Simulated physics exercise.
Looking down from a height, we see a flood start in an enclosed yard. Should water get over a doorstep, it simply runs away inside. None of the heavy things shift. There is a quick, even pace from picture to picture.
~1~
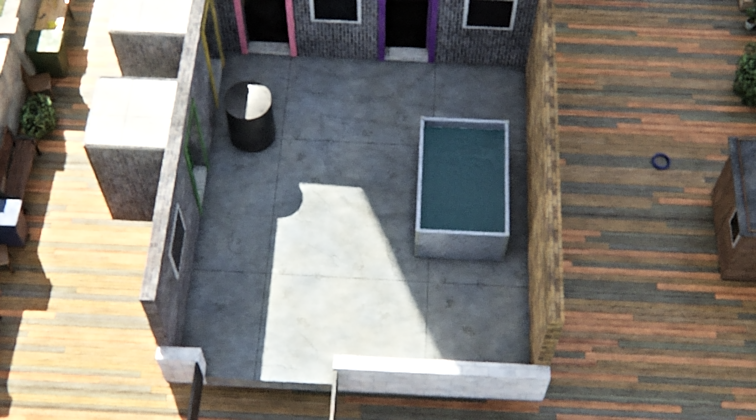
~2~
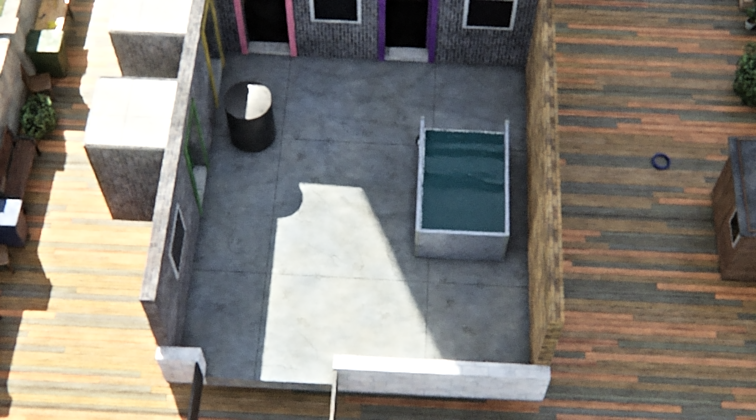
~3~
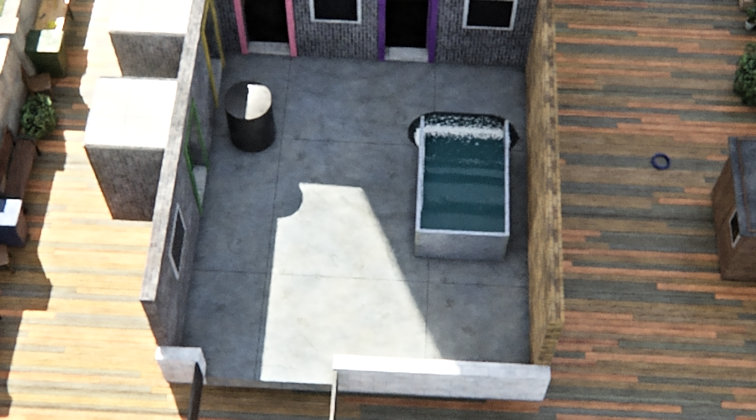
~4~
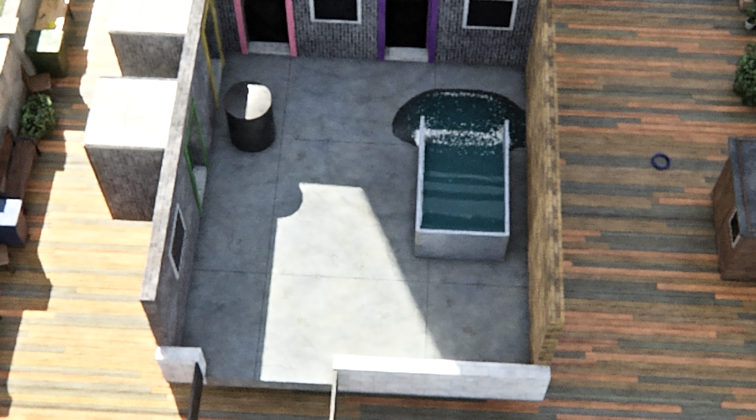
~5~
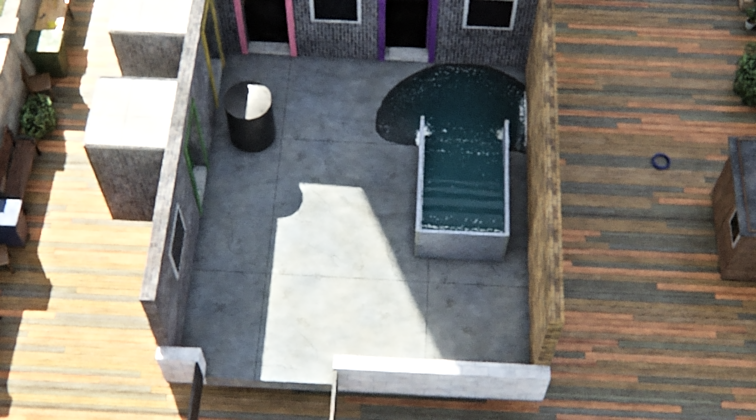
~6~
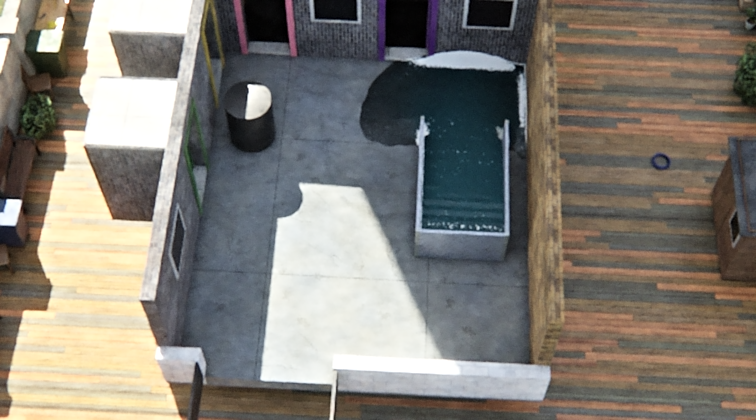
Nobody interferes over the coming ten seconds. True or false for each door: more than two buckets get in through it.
The green door: False; the yellow door: False; the pink door: True; the purple door: True.
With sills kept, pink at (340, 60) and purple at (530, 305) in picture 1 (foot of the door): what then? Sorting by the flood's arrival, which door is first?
Result: The pink one.
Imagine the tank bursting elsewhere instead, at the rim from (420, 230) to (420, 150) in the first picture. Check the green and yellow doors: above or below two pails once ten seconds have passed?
Looks like the green door tops the limit but the yellow door doesn't reach it.
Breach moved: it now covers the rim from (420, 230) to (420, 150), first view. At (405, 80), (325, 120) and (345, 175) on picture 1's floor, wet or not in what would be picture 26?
In turn: Free of water, flooded, wet.
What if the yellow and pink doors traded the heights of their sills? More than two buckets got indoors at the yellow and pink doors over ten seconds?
Result - yellow door: Exceeds the limit; pink door: Stays within the limit.
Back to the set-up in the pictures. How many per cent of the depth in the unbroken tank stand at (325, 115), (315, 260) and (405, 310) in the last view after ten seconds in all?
The three come to near 8, 4 and 8 per cent respectively.
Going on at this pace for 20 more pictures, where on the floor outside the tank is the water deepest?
Estimated pixel: (219, 98).
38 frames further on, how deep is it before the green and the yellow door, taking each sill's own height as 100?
Near 30 per cent and 50 per cent, respectively.
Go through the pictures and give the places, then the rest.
The first picture shows the open tank at (463, 177) is whole and still.
In the second picture, the front is at a hidden place, out from the gap on the open tank's far side.
In the third picture, the front is at (509, 127), out from the gap on the open tank's far side.
In the fourth picture, the front is at (524, 116), out from the gap on the open tank's far side.
In the fifth picture, the front is at (480, 68), out from the gap on the open tank's far side.
In the sixth picture, the front is at (402, 62), out from the gap on the open tank's far side.
A moment on, water covers 20 % of the floor; the green door not reached, the yellow door not reached, the pink door not reached, the purple door over two buckets in.
Next, water covers 25 % of the floor; the green door not reached, the yellow door not reached, the pink door wet at the sill, nothing in, the purple door far over two buckets in.
Then, water covers 40 % of the floor; the green door wet at the sill, nothing in, the yellow door wet at the sill, nothing in, the pink door wet at the sill, nothing in, the purple door far over two buckets in.
Later, water covers 80 % of the floor; the green door wet at the sill, nothing in, the yellow door under two buckets in, the pink door over two buckets in, the purple door far over two buckets in.
In the end, water covers 100 % of the floor; the green door wet at the sill, nothing in, the yellow door under two buckets in, the pink door far over two buckets in, the purple door far over two buckets in.
